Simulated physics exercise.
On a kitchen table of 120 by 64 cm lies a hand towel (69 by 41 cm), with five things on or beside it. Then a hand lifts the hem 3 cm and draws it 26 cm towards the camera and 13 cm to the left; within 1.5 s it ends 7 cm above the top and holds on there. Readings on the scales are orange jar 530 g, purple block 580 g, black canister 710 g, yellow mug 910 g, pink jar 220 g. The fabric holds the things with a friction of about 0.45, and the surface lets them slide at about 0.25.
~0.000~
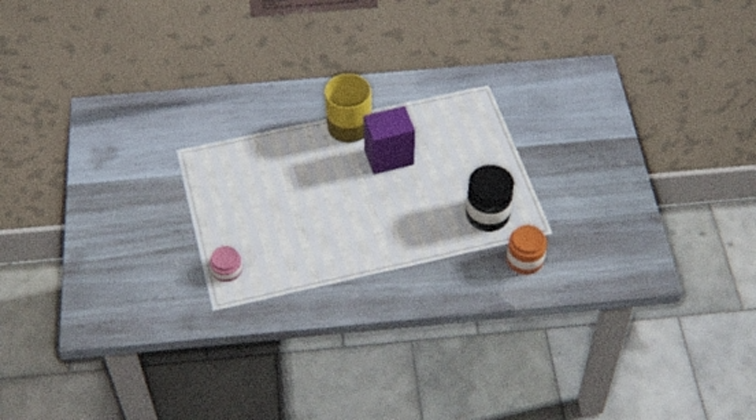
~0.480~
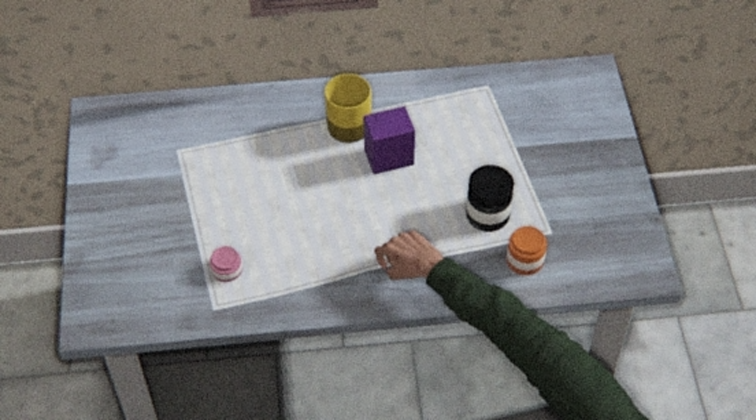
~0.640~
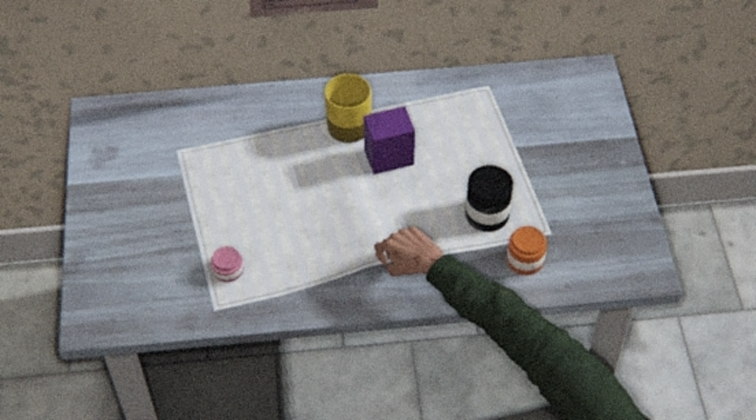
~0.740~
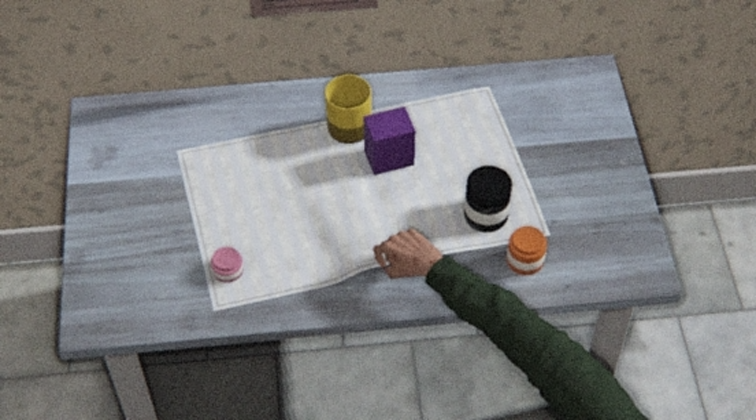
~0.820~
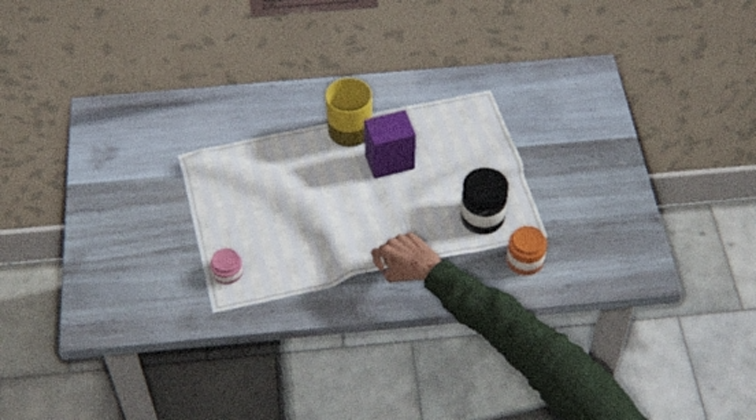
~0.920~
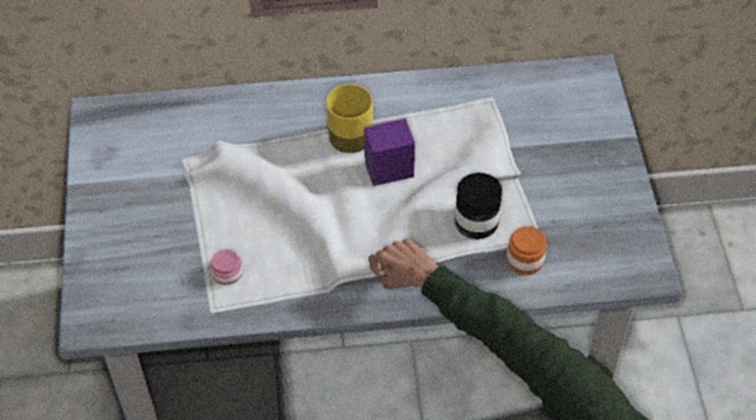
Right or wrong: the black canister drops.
Right, it drops off.
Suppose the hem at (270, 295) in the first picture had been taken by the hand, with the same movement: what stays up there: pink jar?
Then the pink jar leaves the top.
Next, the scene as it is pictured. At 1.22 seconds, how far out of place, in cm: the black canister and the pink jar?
The black canister is about 10 cm off and the pink jar about 2 cm.
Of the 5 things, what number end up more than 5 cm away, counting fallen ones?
4.
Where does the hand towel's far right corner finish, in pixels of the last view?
Roughly (490, 213).
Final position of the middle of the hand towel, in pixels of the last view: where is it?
It sits near (324, 303) in pixels.
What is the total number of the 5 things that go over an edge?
Count recorded: 1.
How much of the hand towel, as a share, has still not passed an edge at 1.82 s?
Some 85 in a hundred.
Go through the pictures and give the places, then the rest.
Black canister (491, 182); hand towel corners (213, 311) (177, 151) (488, 86) (552, 233), in the first frame.
Hand towel corners (213, 311) (177, 151); grip (386, 267), in the second frame.
Hand towel corners (214, 311) (177, 151); grip (386, 263), in the third frame.
Hand towel corners (214, 311) (177, 152); grip (385, 265), in the fourth frame.
Yellow mug (349, 95); black canister (486, 185); purple block (390, 127); hand towel corners (213, 313) (178, 157); grip (383, 269), in the fifth frame.
Black canister (480, 190); hand towel corners (211, 313) (183, 160) (493, 98); grip (380, 275), in the sixth frame.
By 1.2 s, 100 % of the hand towel is still over the top; black canister 11 cm off its start, purple block 11 cm off its start, yellow mug 10 cm off its start.
By 1.5 s, 95 % of the hand towel is still over the top; black canister 20 cm off its start, purple block 21 cm off its start, yellow mug 18 cm off its start.
By 1.8 s, 85 % of the hand towel is still over the top; black canister 28 cm off its start at (426, 289), purple block 28 cm off its start at (364, 234), yellow mug 25 cm off its start at (333, 188).
By 2.1 s, 70 % of the hand towel is still over the top; black canister over the edge, purple block 31 cm off its start, yellow mug 28 cm off its start.
By 3.7 s, 70 % of the hand towel is still over the top; black canister over the edge, purple block 31 cm off its start at (360, 245), yellow mug 28 cm off its start at (330, 199), pink jar 9 cm off its start at (239, 294).
